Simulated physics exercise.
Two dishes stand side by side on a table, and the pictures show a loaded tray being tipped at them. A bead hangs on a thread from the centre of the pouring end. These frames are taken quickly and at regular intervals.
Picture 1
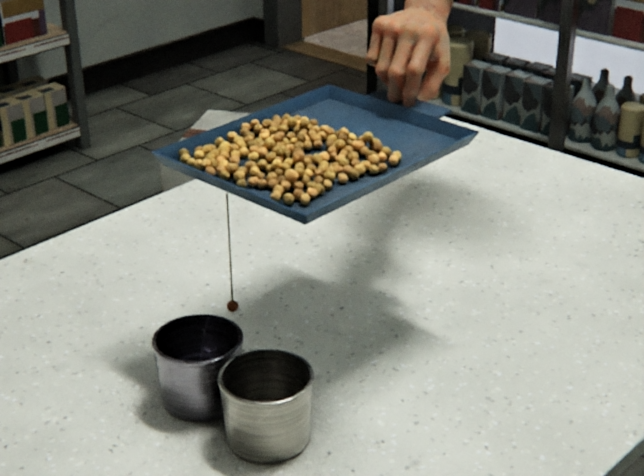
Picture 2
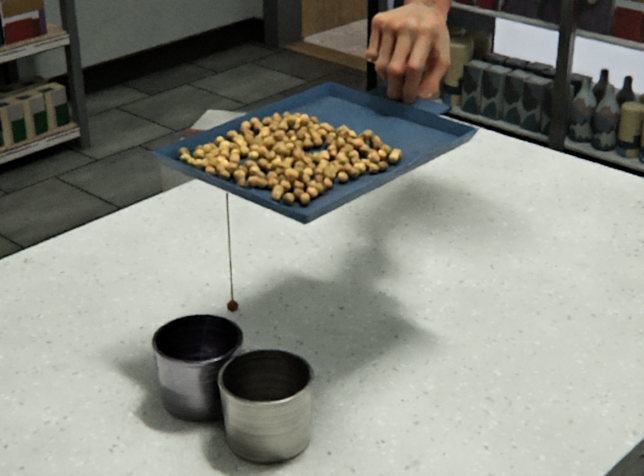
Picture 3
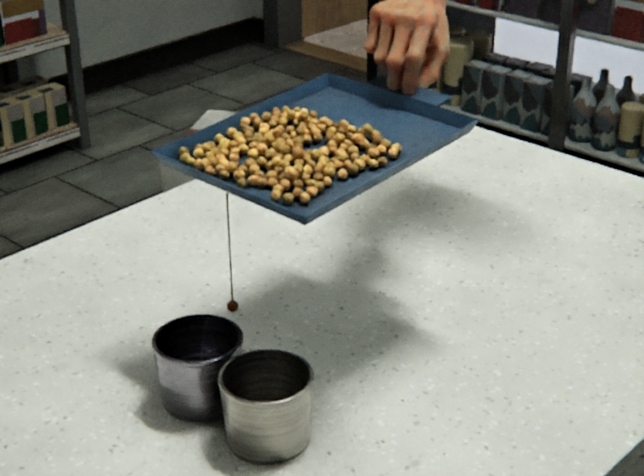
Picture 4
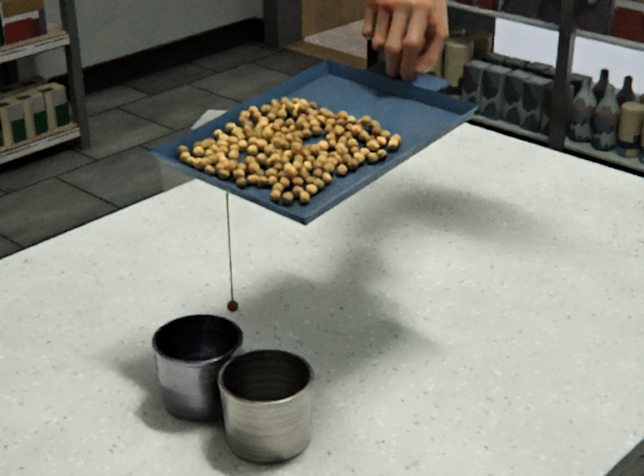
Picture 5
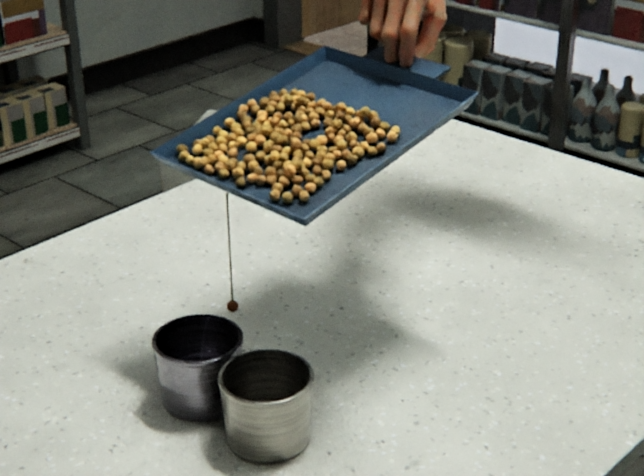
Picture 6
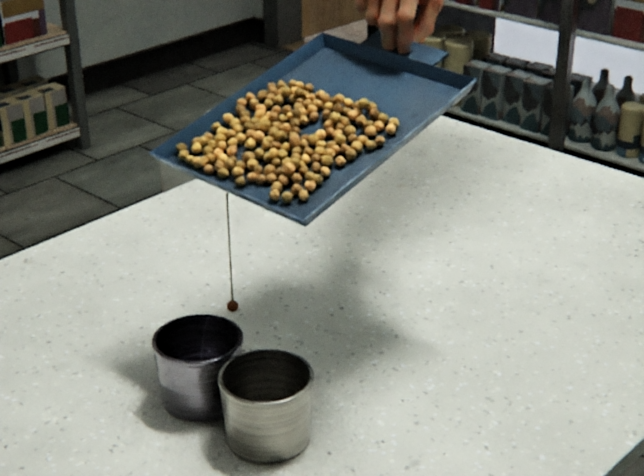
A hand slowly raising the far end of a blue tray of dried chickpeas above two metal dishes on a pale table.
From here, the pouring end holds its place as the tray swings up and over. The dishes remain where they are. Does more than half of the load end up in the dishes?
Yes - most of it finds a dish.
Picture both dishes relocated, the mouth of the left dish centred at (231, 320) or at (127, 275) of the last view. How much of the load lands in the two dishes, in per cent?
10 and 0 %.
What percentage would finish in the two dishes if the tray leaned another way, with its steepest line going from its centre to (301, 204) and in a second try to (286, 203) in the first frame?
The first try gives close to 50 percent; the next gives 70 percent.
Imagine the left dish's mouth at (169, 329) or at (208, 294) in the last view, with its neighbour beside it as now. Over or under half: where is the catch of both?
Well, a majority share the first time and a minority share the next.
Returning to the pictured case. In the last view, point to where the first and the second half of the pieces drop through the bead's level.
The opening part goes through (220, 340); what follows goes through (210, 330).
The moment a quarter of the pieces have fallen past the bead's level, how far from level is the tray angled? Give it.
Close to 85° of tilt at that moment.
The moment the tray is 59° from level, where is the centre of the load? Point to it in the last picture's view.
Its middle sits at about pixel (244, 142).
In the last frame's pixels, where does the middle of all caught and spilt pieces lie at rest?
Somewhere around (205, 404) in the last picture.
Soon, tray tipped steeply; nearly all on the tray; a stray few in the air.
A while on, tray tipped right over; a stray few on the tray; about a quarter in the right dish; about a quarter in the left dish; about a quarter outside both; about a quarter in the air.
Towards the end, tray tipped past a quarter turn; about a third in the right dish; about a third in the left dish; about a third outside both.
Finally, tray tipped past a quarter turn; about a third in the right dish; about a third in the left dish; about a third outside both.
